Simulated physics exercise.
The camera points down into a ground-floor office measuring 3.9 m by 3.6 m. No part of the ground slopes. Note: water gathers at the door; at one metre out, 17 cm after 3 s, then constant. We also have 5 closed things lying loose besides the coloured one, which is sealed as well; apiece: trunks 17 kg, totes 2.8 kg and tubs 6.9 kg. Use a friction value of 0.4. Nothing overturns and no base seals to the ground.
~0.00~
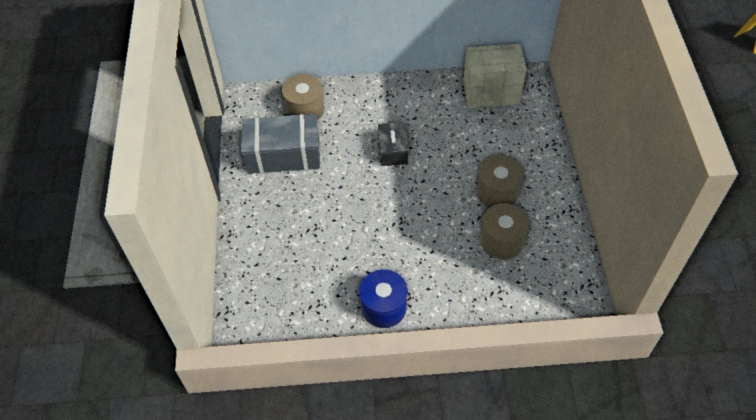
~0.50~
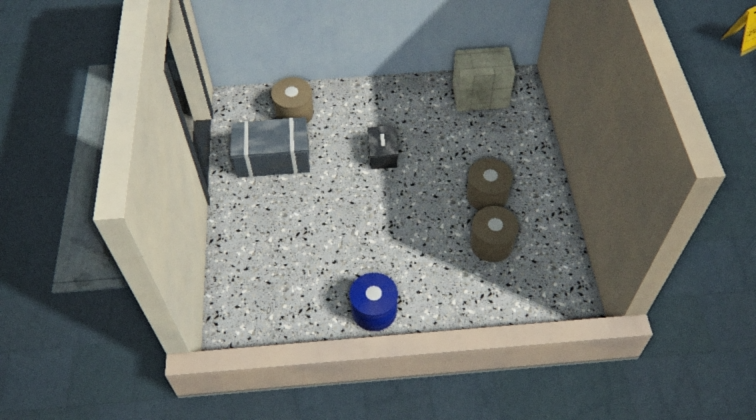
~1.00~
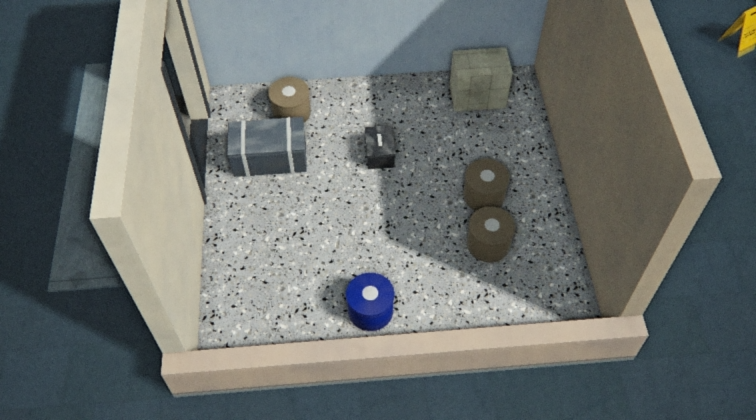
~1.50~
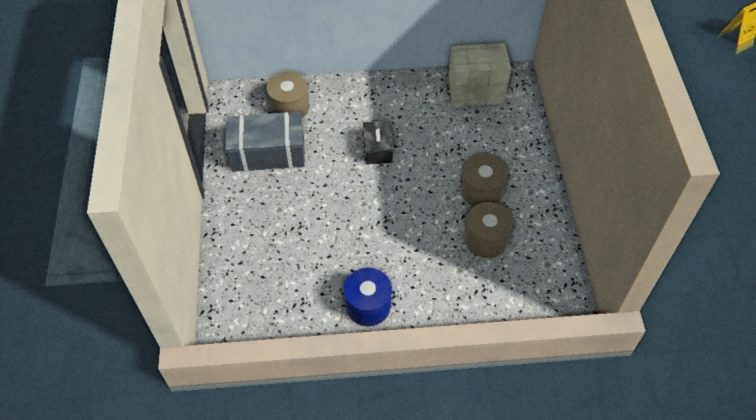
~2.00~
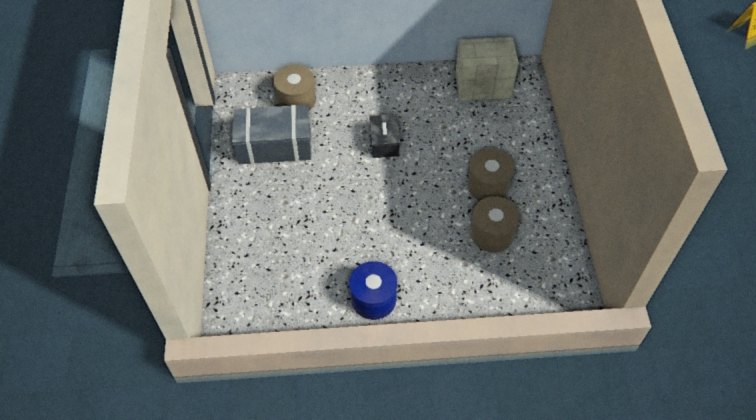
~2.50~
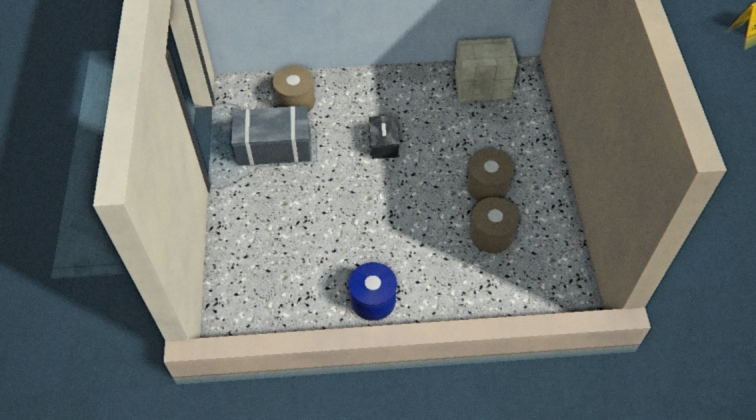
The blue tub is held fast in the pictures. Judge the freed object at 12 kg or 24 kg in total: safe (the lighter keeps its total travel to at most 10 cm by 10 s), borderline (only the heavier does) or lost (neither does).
The heavier one is not even needed.
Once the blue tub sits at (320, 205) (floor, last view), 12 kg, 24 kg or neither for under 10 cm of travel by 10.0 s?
Outcome - success with heavier only.
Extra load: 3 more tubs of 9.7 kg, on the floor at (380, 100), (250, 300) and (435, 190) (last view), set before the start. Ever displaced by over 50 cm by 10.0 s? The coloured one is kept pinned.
Order as asked: Goes beyond / stays within / goes beyond.
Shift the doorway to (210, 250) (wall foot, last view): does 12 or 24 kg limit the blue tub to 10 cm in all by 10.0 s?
The answer is that only the greater mass suffices.
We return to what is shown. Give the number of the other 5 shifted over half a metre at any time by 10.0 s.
All told, that gives 4.
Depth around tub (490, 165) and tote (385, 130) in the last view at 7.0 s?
3 and 5 cm.
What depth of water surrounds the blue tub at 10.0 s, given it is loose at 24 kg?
About 6 cm.
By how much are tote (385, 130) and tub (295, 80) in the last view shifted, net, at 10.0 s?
In that order: 200 cm, 300 cm.
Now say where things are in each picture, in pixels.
The first frame shows the blue tub at (384, 290) rests on the ground; 0.0 m2 under water; 0 of 6 have shifted.
The second frame shows the blue tub at (374, 294) rests on the ground; 0.0 m2 under water; 0 of 6 have shifted.
The third frame shows the blue tub at (370, 293) rests on the ground; water covers 0.0 m2; 0 of 6 have shifted.
The fourth frame shows the blue tub at (368, 289), on the bottom; 0.0 m2 under water; 0 of 6 have shifted.
The fifth frame shows the blue tub at (373, 282), on the bottom; 0.0 m2 under water; 0 of 6 have shifted.
The sixth frame shows the blue tub at (373, 283) rests on the ground; water covers 0.5 m2; 0 of 6 have shifted.
After 3.5 s the blue tub would be 0 cm from its start with 12 kg and 0 cm from its start with 24 kg; 0 cm of water round it then.
After 4.5 s the blue tub would be 0 cm from its start with 12 kg and 0 cm from its start with 24 kg; 1 cm of water round it then.
After 7.0 s the blue tub would be 0 cm from its start with 12 kg and 0 cm from its start with 24 kg; 2 cm of water round it then.
After 10.0 s the blue tub would be 1 cm from its start with 12 kg and 0 cm from its start with 24 kg; 6 cm of water round it then.
